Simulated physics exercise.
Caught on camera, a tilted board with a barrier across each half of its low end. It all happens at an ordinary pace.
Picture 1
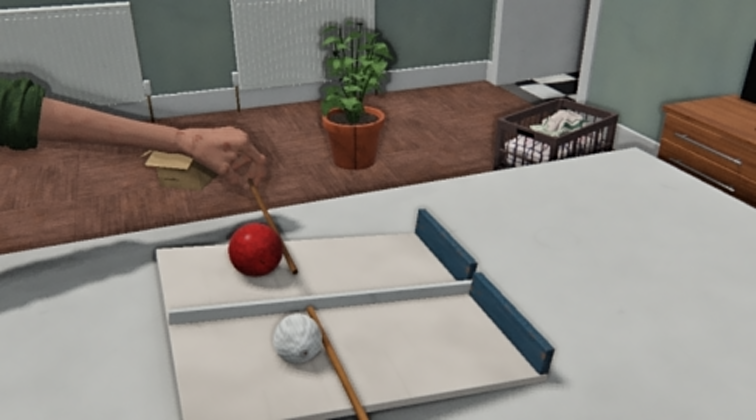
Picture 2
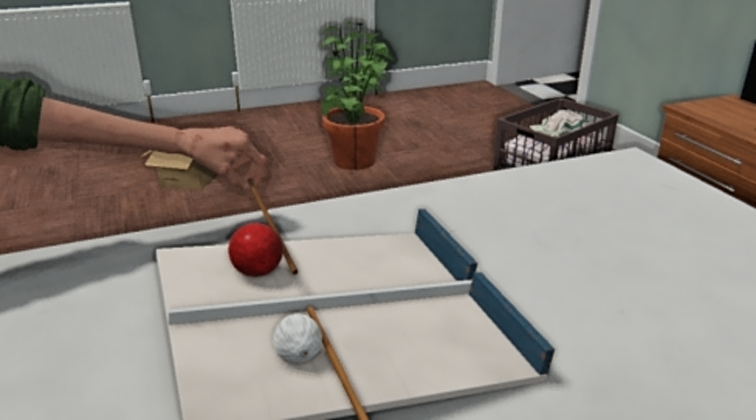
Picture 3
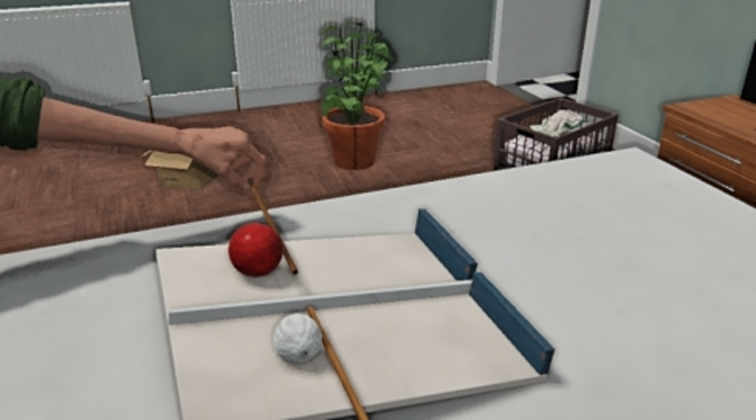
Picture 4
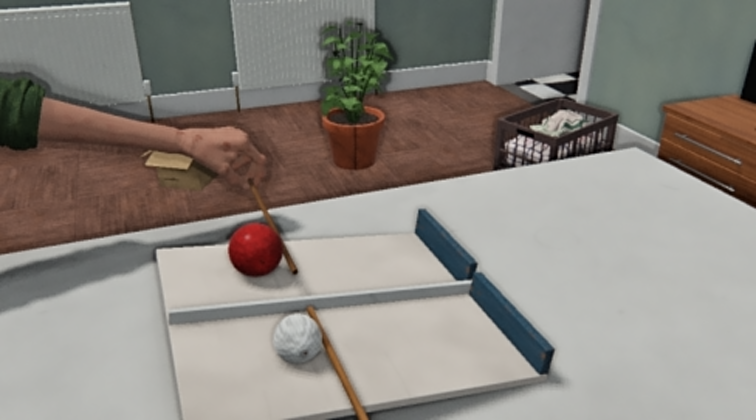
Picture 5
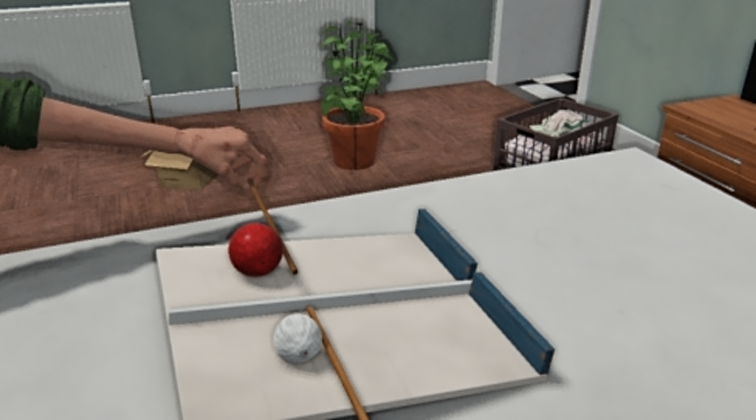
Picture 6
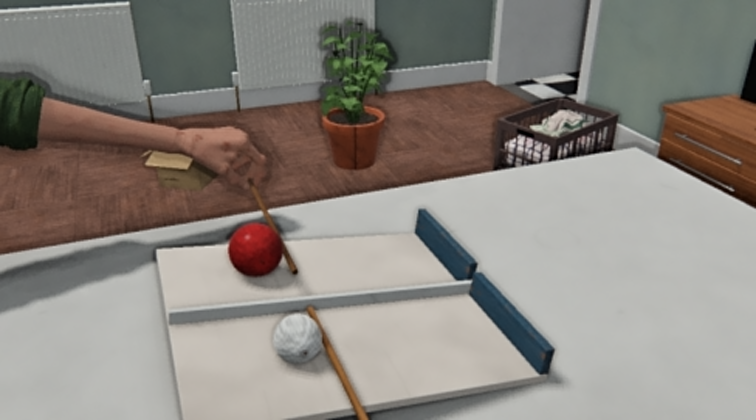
On a tilted board, sticks hold a red ball and a white ball still.
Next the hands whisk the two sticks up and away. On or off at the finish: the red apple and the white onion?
The red apple is held by the strip and the white onion is held by the strip.
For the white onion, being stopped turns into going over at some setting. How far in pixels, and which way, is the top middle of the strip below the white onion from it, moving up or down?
About 16 pixels down.
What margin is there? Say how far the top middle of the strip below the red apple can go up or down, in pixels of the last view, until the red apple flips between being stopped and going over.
About 16 pixels down.
Then, 0.52 s later than the last frame, red apple rolling on the board near (322, 247); white onion rolling on the board near (372, 331).
When it is over, the red apple stops on the board, near (420, 240); the white onion stops on the board, near (487, 316).
